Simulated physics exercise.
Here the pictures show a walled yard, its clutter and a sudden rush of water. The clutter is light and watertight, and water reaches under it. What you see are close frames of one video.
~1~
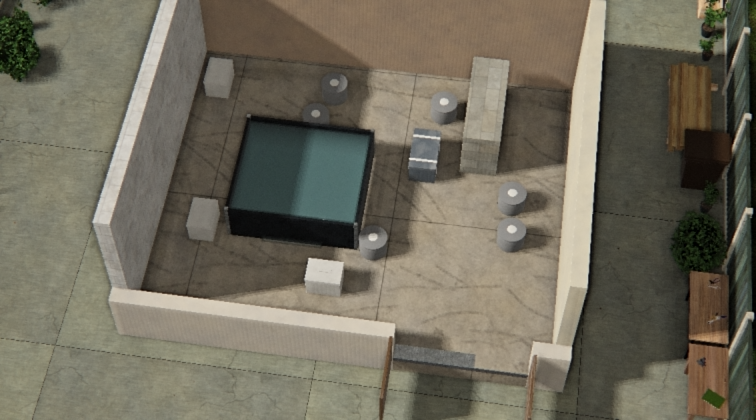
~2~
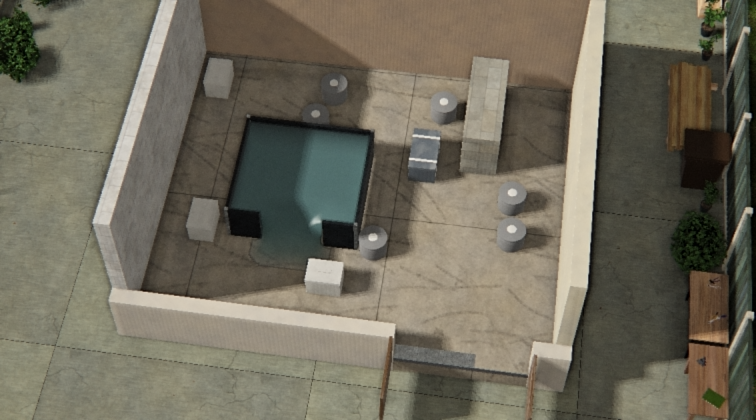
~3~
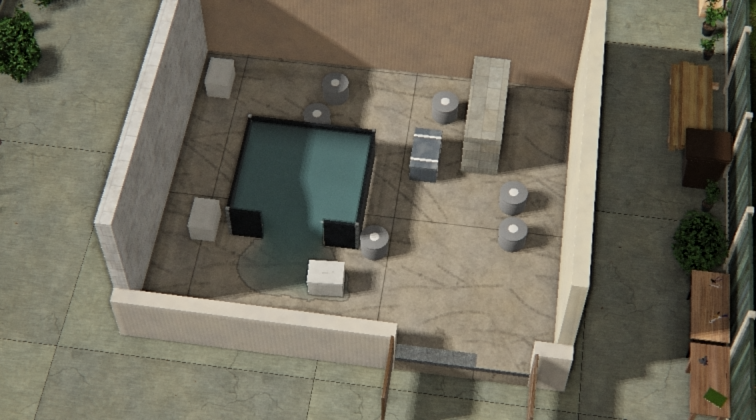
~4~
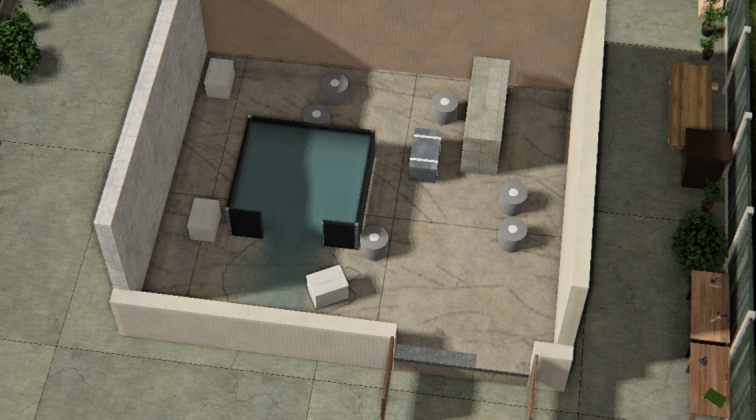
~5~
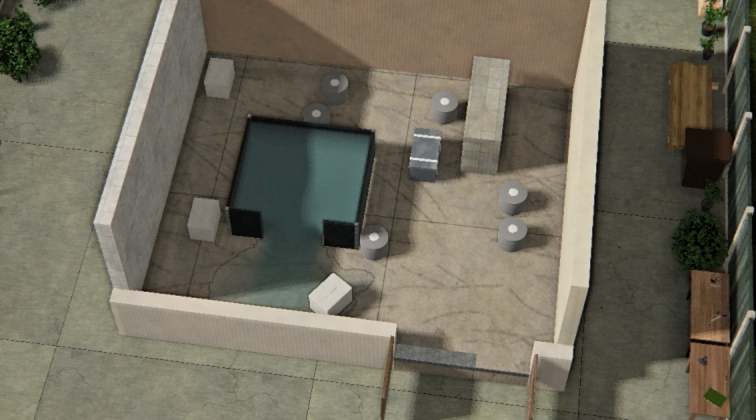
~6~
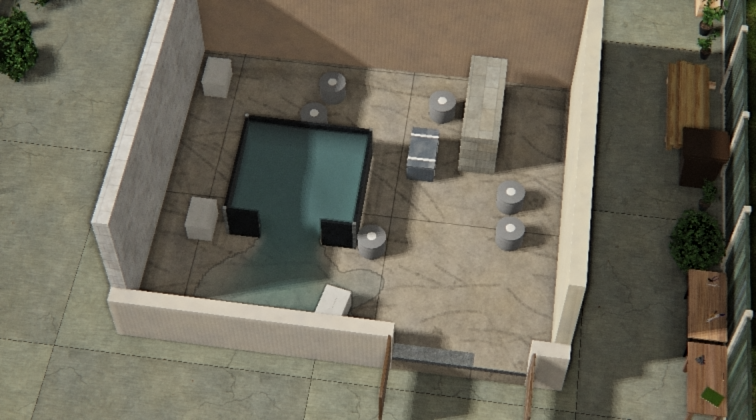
In a walled, stone-paved yard set with pale blocks and round grey stools, a dark-sided tank of blue-green water stands closed. A gap opens in its front side and water spreads across the paving towards the low front wall, while one white block turns and slides up to that wall.
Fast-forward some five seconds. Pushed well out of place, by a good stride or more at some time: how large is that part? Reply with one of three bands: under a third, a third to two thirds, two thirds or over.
Under a third.
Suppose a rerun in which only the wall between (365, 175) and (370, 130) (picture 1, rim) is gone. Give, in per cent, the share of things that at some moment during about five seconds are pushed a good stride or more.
50 percent, give or take.
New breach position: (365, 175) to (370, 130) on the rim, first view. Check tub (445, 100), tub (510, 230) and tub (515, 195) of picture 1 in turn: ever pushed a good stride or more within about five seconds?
Lab note - in sequence: Travelled far enough; travelled far enough; travelled far enough.
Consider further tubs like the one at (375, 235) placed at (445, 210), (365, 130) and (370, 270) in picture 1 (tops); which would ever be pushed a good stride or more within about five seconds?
Item by item: Remains in place, remains in place, remains in place.
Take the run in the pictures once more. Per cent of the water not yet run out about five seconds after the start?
Around 96 in a hundred.
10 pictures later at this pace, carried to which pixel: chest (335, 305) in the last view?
Estimated position: Around (463, 264).
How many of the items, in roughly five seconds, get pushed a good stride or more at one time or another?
You get 2.
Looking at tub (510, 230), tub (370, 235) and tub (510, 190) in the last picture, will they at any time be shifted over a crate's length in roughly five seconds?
Short of that; short of that; short of that.
A moment on, 1 of 10 are well off their spots; 0 afloat.
Next, 1 of 10 are well off their spots; 0 afloat.
Later, 1 of 10 are well off their spots; 2 afloat.
In the end, 2 of 10 are well off their spots, and 2 have been at some point; 3 afloat.
